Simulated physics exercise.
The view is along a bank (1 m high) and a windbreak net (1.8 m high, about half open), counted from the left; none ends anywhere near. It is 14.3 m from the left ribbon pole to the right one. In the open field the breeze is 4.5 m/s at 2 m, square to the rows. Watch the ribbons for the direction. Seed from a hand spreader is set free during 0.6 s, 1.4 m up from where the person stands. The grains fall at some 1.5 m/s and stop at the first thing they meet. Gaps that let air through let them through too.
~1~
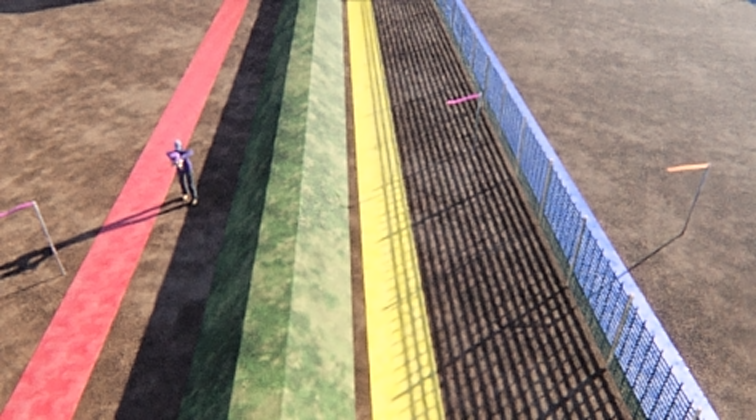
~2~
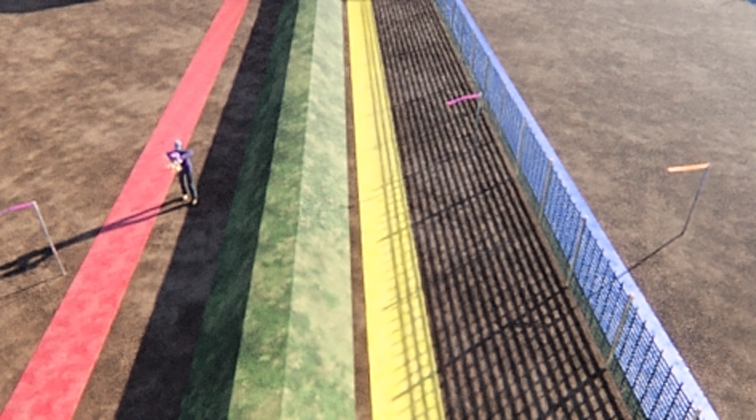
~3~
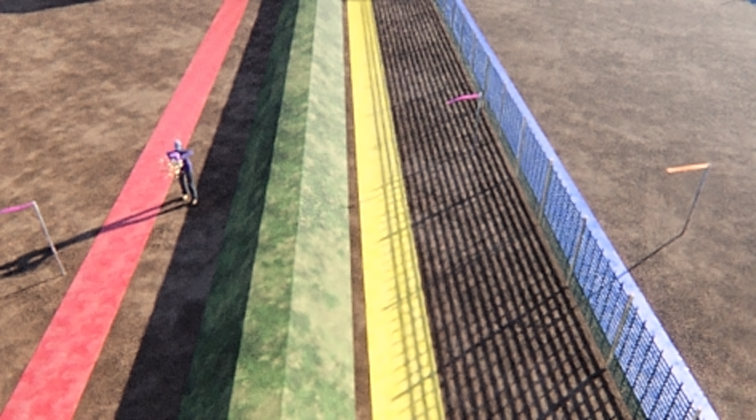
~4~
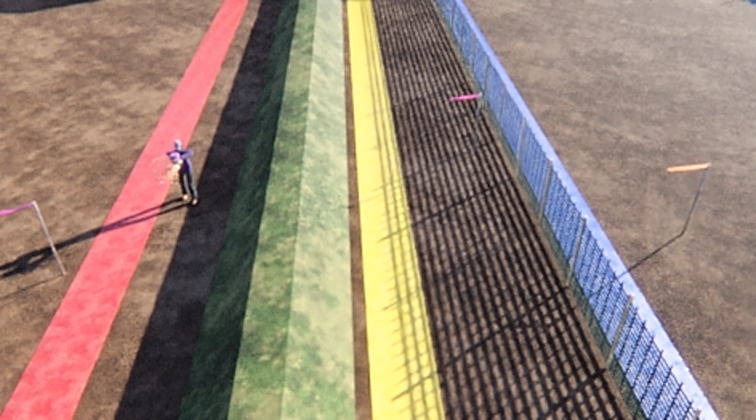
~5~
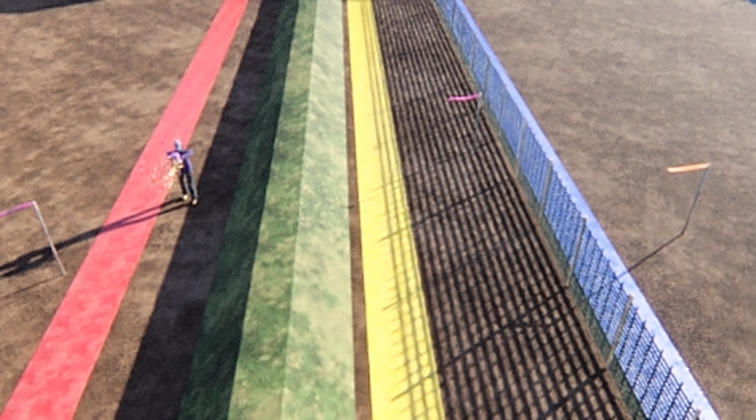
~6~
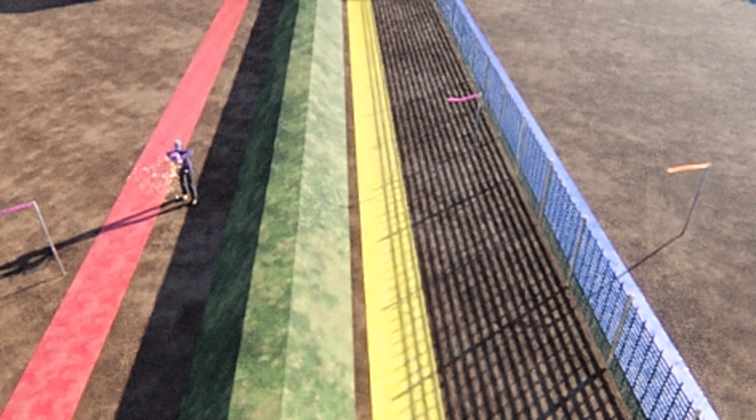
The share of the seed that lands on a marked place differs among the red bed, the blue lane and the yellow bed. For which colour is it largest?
The red one.
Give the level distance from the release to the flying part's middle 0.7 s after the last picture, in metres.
Roughly 1.0 m.
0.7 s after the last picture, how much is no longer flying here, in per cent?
About 40 %.
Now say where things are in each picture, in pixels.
In the first picture, the seed in the air spans x = 170 to 180 around y = 165 and it comes from (176, 163).
In the second picture, the right ribbon ends at (669, 170), leaning 85 degrees to the left, the seed in the air spans x = 165 to 180 around y = 165, the red one passes (115, 252), the yellow one passes (388, 242) and the blue one passes (579, 235).
In the third picture, the inner ribbon ends at (448, 103), leaning 75 degrees to the left, the seed in the air spans x = 160 to 180 around y = 170 and the top of the windbreak net crosses (539, 139).
In the fourth picture, the seed in the air spans x = 155 to 180 around y = 170, the red one passes (144, 192), the yellow one passes (381, 185) and the blue one passes (548, 179).
In the fifth picture, the right ribbon ends at (669, 170), leaning 85 degrees to the left and the seed in the air spans x = 150 to 180 around y = 170.
In the sixth picture, the inner ribbon ends at (448, 100), leaning 75 degrees to the left, the seed in the air spans x = 140 to 180 around y = 175 and the top of the bank crosses (286, 176).
Then, 0.7 s after the last picture, 62 % is in the air or yet to come; 17 % lies on the red bed, 0 % on the yellow bed and 0 % on the blue lane; the middle of what still flies is 0.4 m above the low ground, near (143, 200).
Then, 1.5 s after the last picture, 6 % is in the air or yet to come; 48 % lies on the red bed, 0 % on the yellow bed and 0 % on the blue lane.
Then, 3.0 s after the last picture, 0 % is in the air or yet to come; 50 % lies on the red bed, 0 % on the yellow bed and 0 % on the blue lane.
Then, 7.5 s after the last picture, 0 % is in the air or yet to come; 50 % lies on the red bed, 0 % on the yellow bed and 0 % on the blue lane.
Then, 44.5 s after the last picture, 0 % is in the air or yet to come; 50 % lies on the red bed, 0 % on the yellow bed and 0 % on the blue lane.
